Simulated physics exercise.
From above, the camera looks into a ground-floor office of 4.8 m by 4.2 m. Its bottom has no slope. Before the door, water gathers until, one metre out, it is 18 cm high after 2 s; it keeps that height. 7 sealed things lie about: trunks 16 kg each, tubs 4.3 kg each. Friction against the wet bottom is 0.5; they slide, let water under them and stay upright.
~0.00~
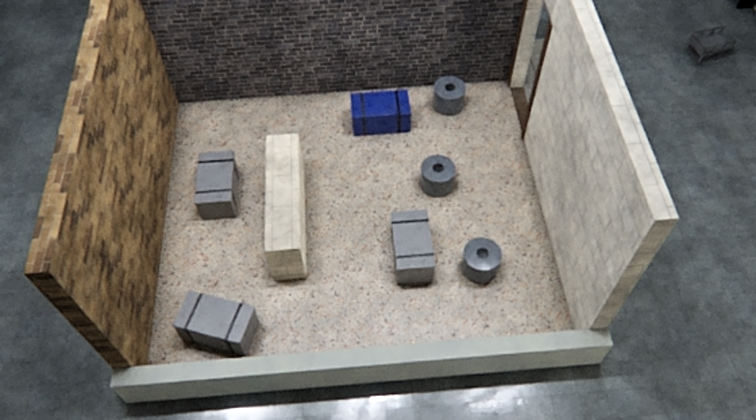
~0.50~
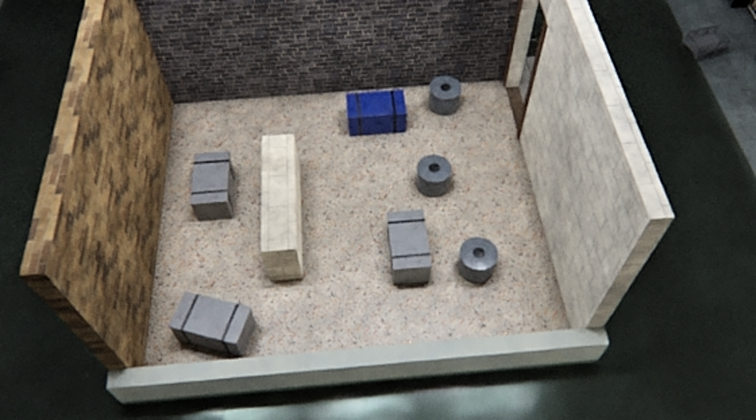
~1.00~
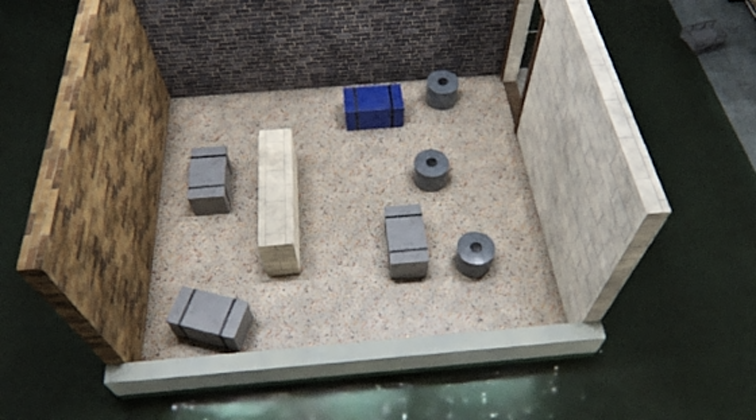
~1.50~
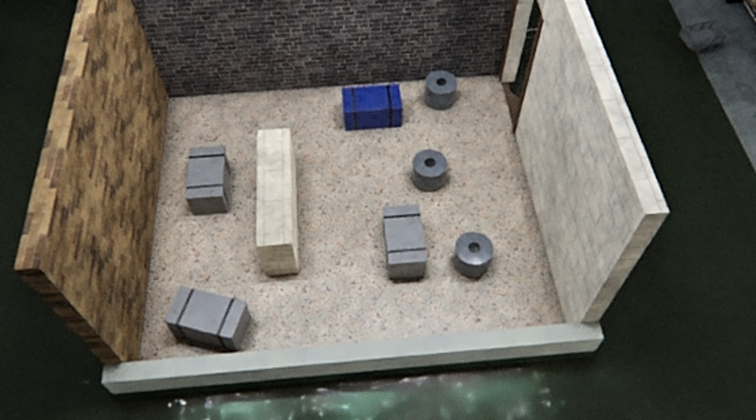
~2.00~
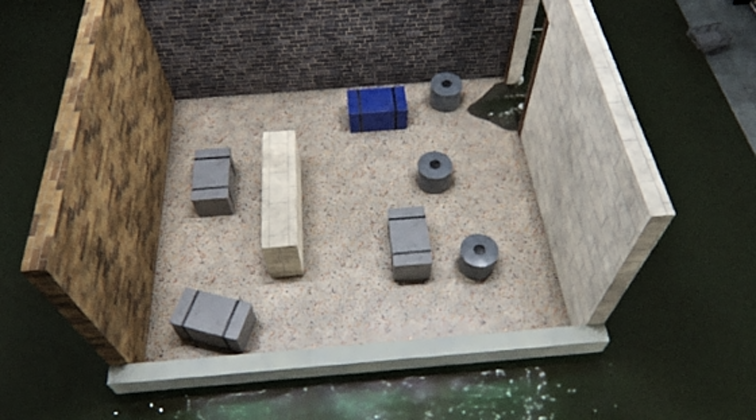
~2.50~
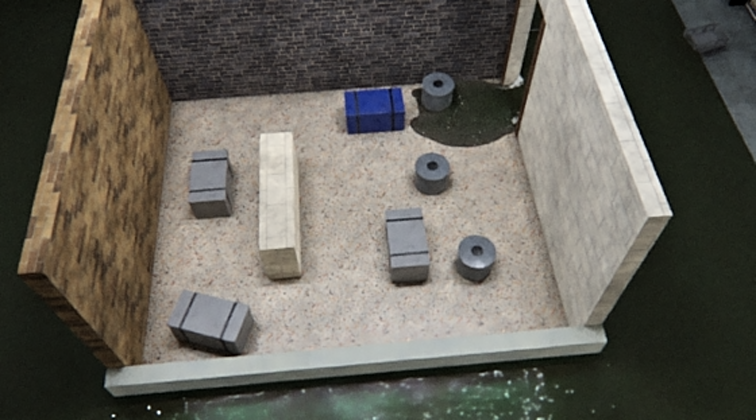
Ground-floor office seen from above, dark water surrounding the walls, then entering by the doorway and spreading around a grey tub.
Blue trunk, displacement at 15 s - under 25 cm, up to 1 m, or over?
Over 1 m.
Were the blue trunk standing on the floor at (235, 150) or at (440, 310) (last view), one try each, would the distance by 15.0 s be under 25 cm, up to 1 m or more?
The first time it wanders far off, the second time it wanders a bit.
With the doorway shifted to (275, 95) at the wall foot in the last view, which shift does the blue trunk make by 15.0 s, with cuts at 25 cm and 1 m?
You'd see the blue trunk hardly budge.
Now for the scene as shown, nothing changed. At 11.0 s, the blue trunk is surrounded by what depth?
The depth there is around 7 cm.
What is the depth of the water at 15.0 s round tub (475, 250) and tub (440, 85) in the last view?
Depths: Near 5 cm, then near 9 cm.
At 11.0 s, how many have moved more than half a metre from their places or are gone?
It comes to 3.
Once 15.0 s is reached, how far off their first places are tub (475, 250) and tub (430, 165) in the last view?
First 20 cm, then 50 cm.
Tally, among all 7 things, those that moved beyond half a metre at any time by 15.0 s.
I count 5 of them.
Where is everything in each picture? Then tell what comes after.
In the first picture, the blue trunk at (380, 103), on the bottom; 0.0 m2 under water; 0 of 7 have shifted.
In the second picture, the blue trunk at (376, 103) rests on the ground; water covers 0.0 m2; 0 of 7 have shifted.
In the third picture, the blue trunk at (373, 98) rests on the ground; water covers 0.0 m2; 0 of 7 have shifted.
In the fourth picture, the blue trunk at (372, 98), on the bottom; 0.0 m2 under water; 0 of 7 have shifted.
In the fifth picture, the blue trunk at (377, 100) rests on the ground; 0.3 m2 under water; 0 of 7 have shifted.
In the sixth picture, the blue trunk at (374, 101), on the bottom; 1.3 m2 under water; 1 of 7 have shifted.
After 3.5 s the blue trunk is near (365, 103), 0.1 m from its start, aground; 1 afloat.
After 6.8 s the blue trunk is near (302, 134), 1.1 m from its start, aground; 1 afloat.
After 11.0 s the blue trunk is near (231, 147), 2.0 m from its start, afloat; 4 afloat.
After 15.0 s the blue trunk is near (218, 213), 2.6 m from its start, afloat; 7 afloat.
